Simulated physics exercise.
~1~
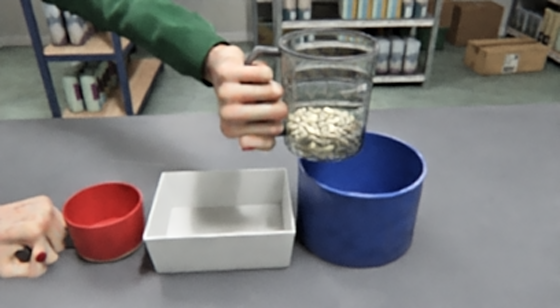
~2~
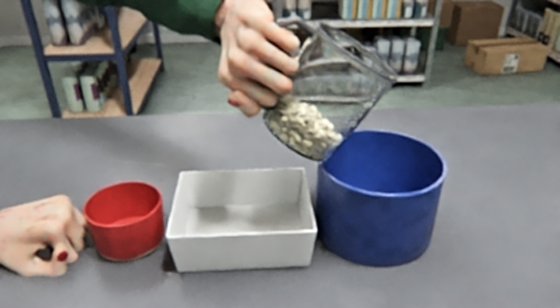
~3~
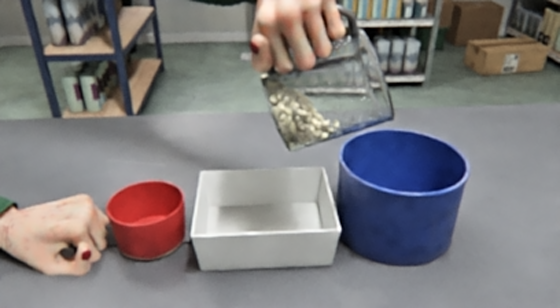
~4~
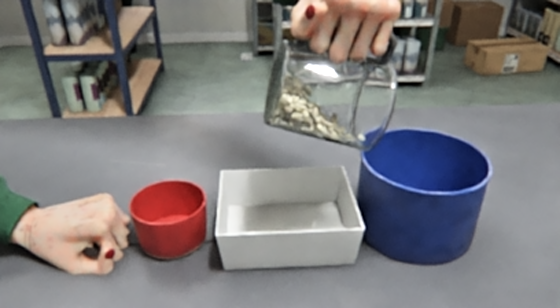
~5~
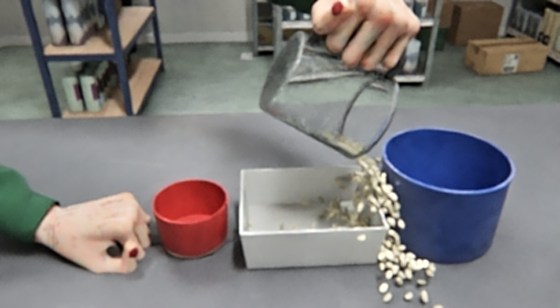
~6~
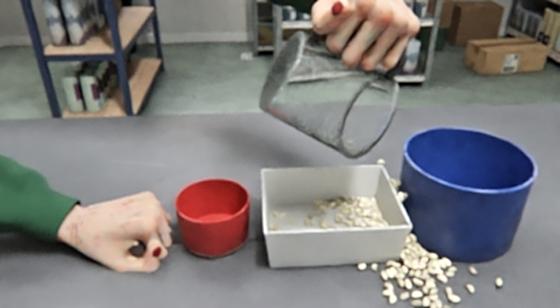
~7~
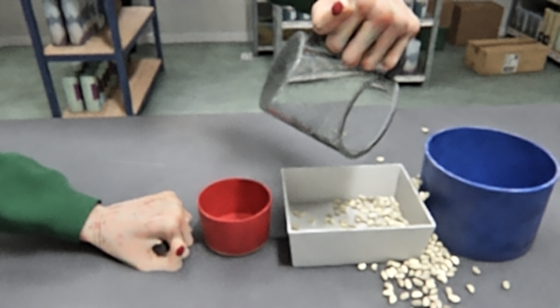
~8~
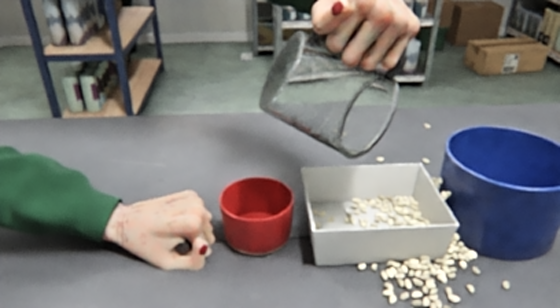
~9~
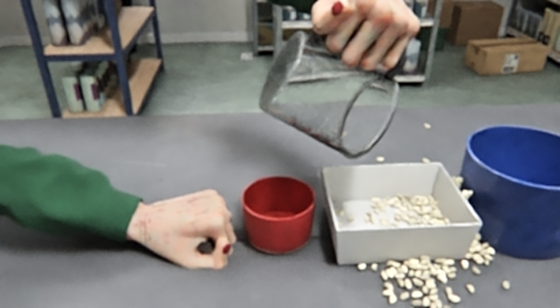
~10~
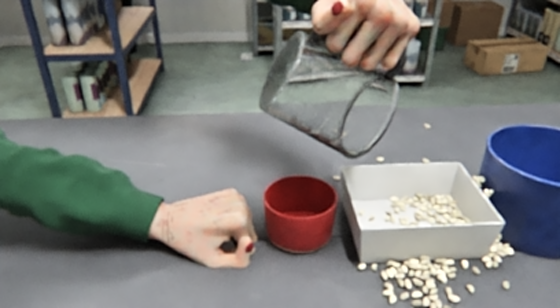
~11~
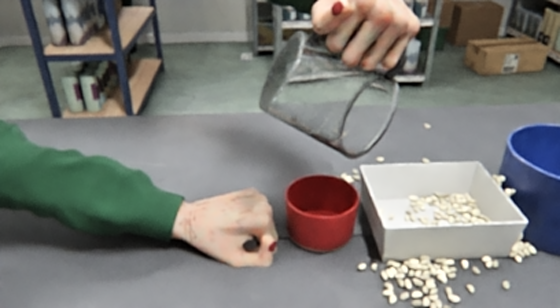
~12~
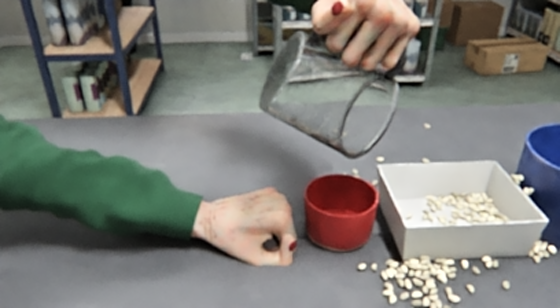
A hand tipped a clear jug of white beans while another hand slid a joined red dish, white tin and blue pot to the right; the beans fell partly into the tin and partly onto the table, leaving the blue pot empty.
